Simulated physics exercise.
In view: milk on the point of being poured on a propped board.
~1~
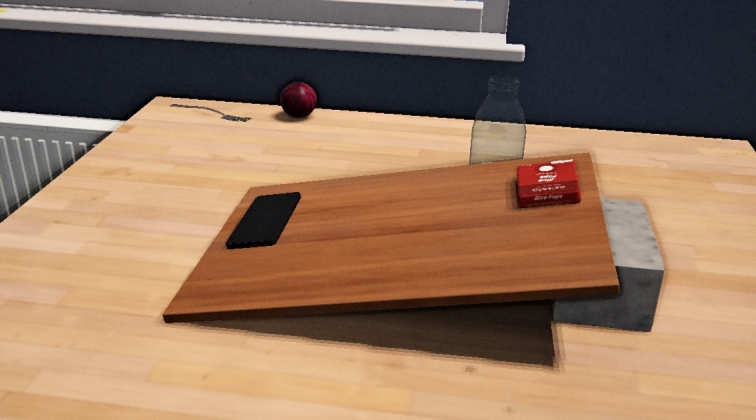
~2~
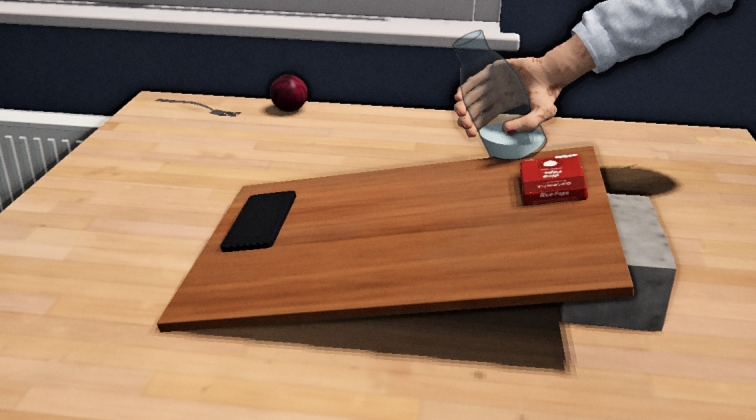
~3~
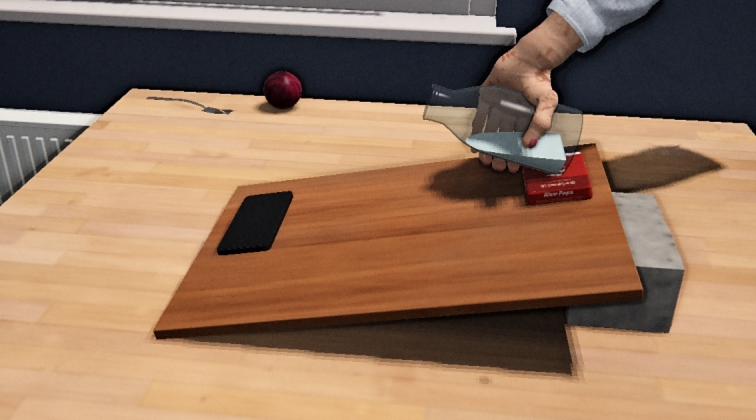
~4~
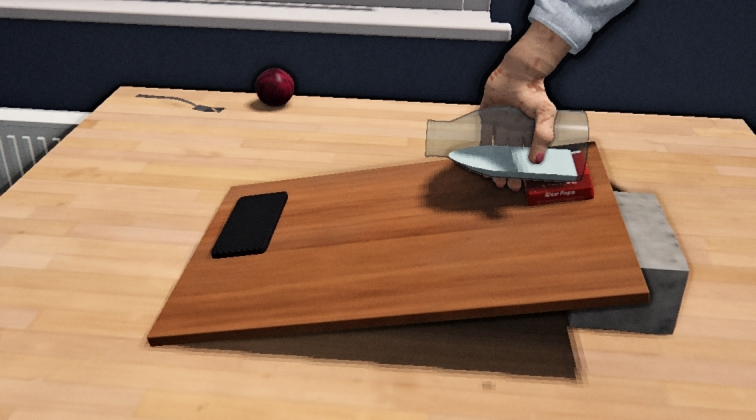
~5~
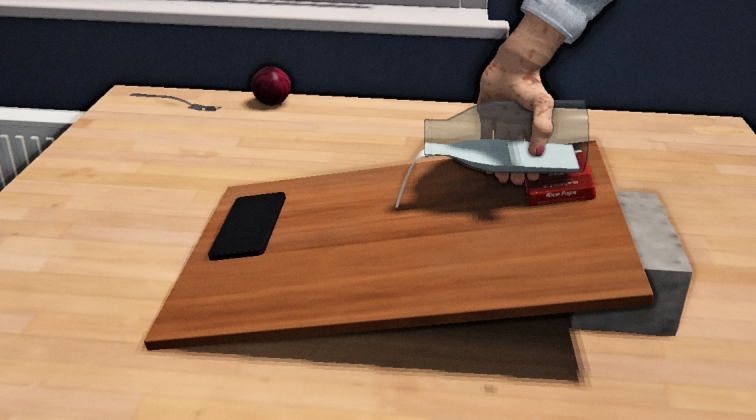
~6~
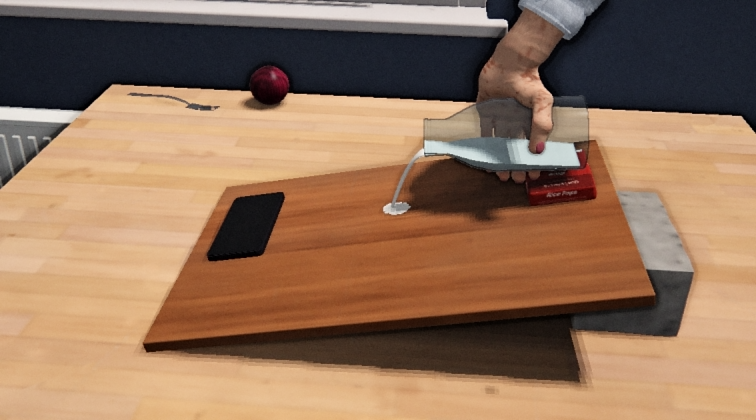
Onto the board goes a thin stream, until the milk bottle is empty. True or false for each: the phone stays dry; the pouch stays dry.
Phone stays dry - false; pouch stays dry - true.
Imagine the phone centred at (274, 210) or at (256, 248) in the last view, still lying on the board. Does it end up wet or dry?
For the first place it is touched by the spill; for the second it is touched by the spill.
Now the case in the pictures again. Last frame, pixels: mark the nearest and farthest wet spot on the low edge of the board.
It's wet between (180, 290) at the near end and (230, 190) at the far end.
Soon after, it runs down to the left; the phone is wet; the pouch is dry.
Later, it runs down to the left and off the end; the phone is wet; the pouch is dry.
In the end, it runs down to the left and off the end; the phone is wet; the pouch is dry.
